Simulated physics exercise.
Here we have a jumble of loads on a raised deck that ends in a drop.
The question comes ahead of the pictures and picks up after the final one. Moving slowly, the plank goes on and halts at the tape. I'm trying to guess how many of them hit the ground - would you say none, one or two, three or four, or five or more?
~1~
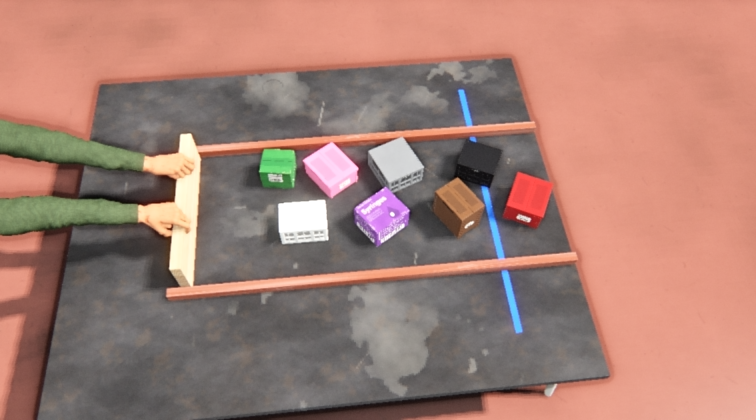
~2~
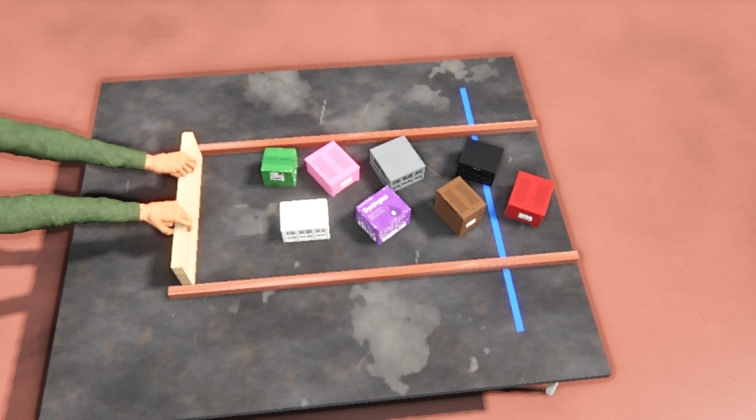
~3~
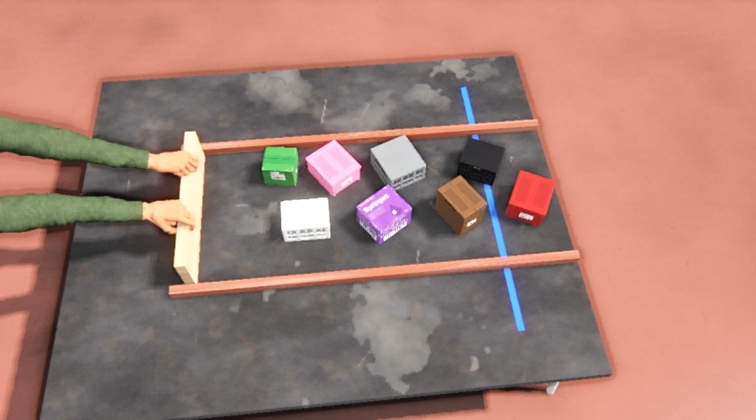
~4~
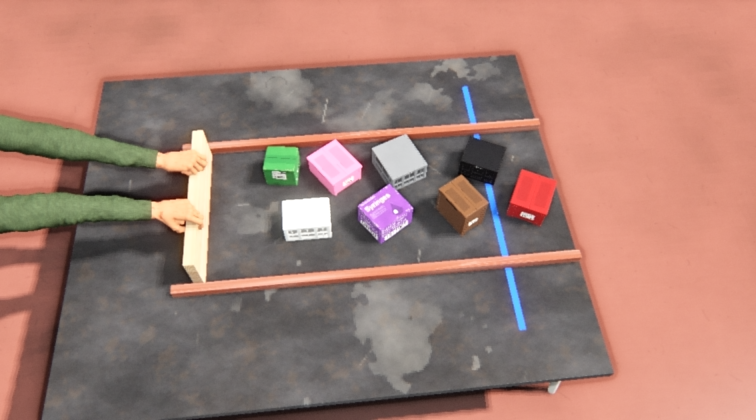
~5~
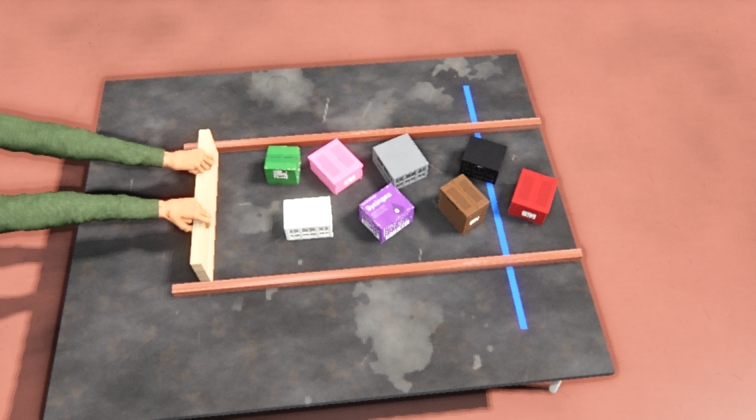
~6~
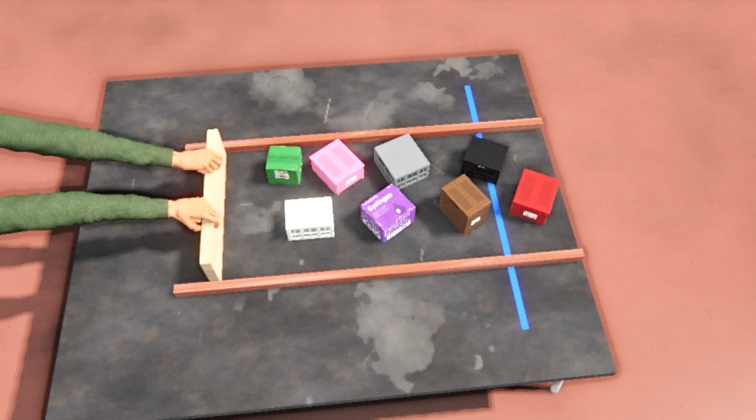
I would say three or four.
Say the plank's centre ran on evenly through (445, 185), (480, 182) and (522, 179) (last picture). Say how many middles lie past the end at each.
In order, that gives 2, then 4, then 6.
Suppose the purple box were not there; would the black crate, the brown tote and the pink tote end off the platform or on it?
As for the black crate, it ends up below; the brown tote keeps its place; the pink tote keeps its place.
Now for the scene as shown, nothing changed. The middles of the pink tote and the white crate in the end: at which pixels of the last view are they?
(535, 160) and (520, 201).
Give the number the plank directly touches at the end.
So the total is 2.
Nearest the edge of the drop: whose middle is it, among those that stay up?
Foremost, the purple box.
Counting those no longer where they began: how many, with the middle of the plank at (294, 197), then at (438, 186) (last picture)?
3 by the first point, 8 by the second.
Early on, none off yet; red tote at rest near (534, 197); black crate at rest near (484, 160); brown tote at rest near (464, 205).
A while later, none off yet; red tote at rest near (534, 197); black crate travelled a little near (498, 158); brown tote travelled a little near (479, 203).
Further along, none off yet; red tote leaning a little near (575, 191); black crate travelled well along near (558, 150); brown tote travelled well along near (547, 199).
Finally, the number that fall off is three or four; lost, grey crate, brown tote, black crate and red tote.
